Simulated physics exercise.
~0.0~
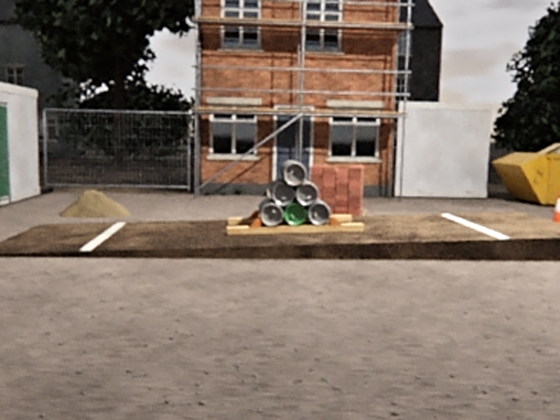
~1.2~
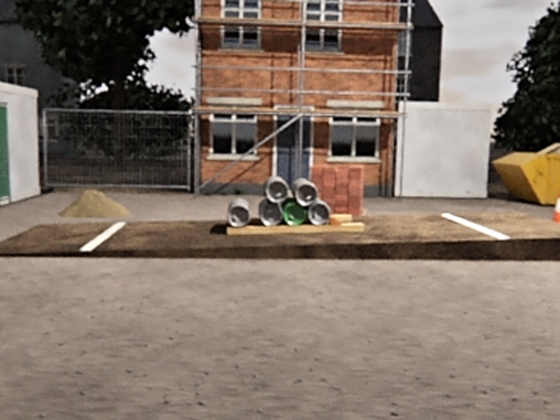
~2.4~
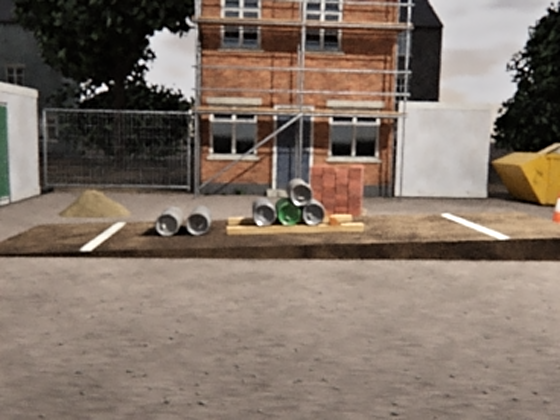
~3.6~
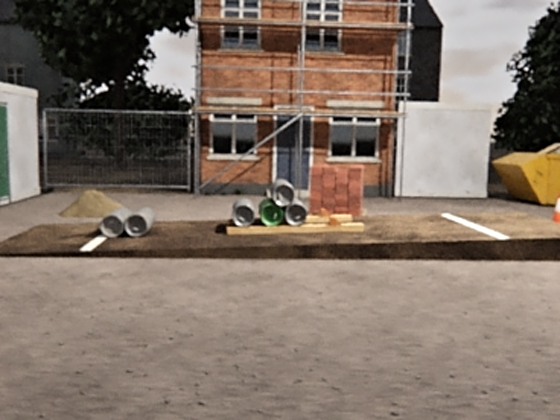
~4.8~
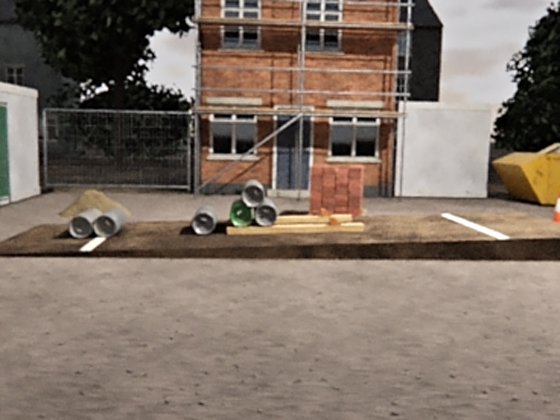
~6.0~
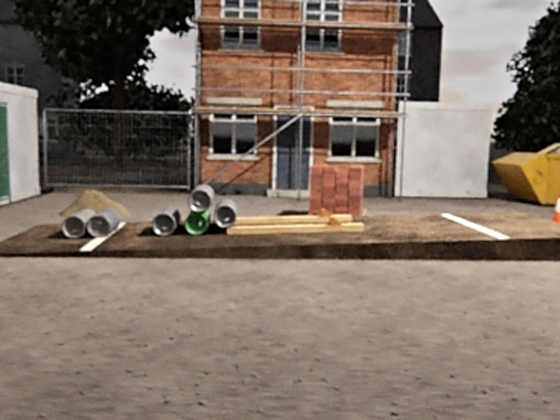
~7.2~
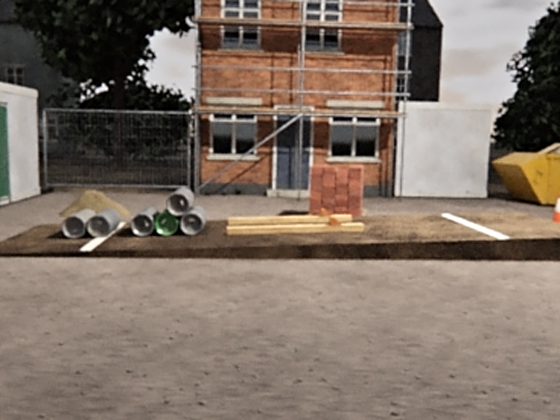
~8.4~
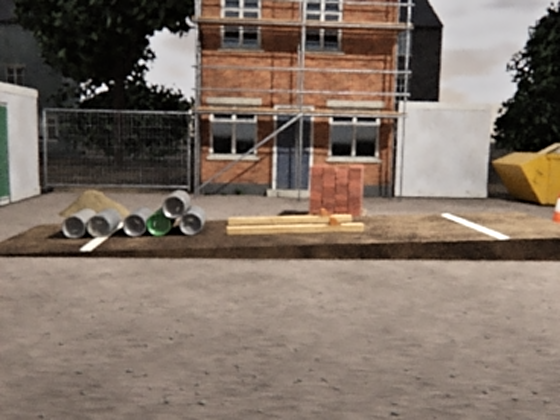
A stack of six gas cylinders, one of them green, collapsed outside a brick house and rolled left off its wooden bearers; two crossed the left white line, while the green one stopped short of it among the others, with one resting on top.
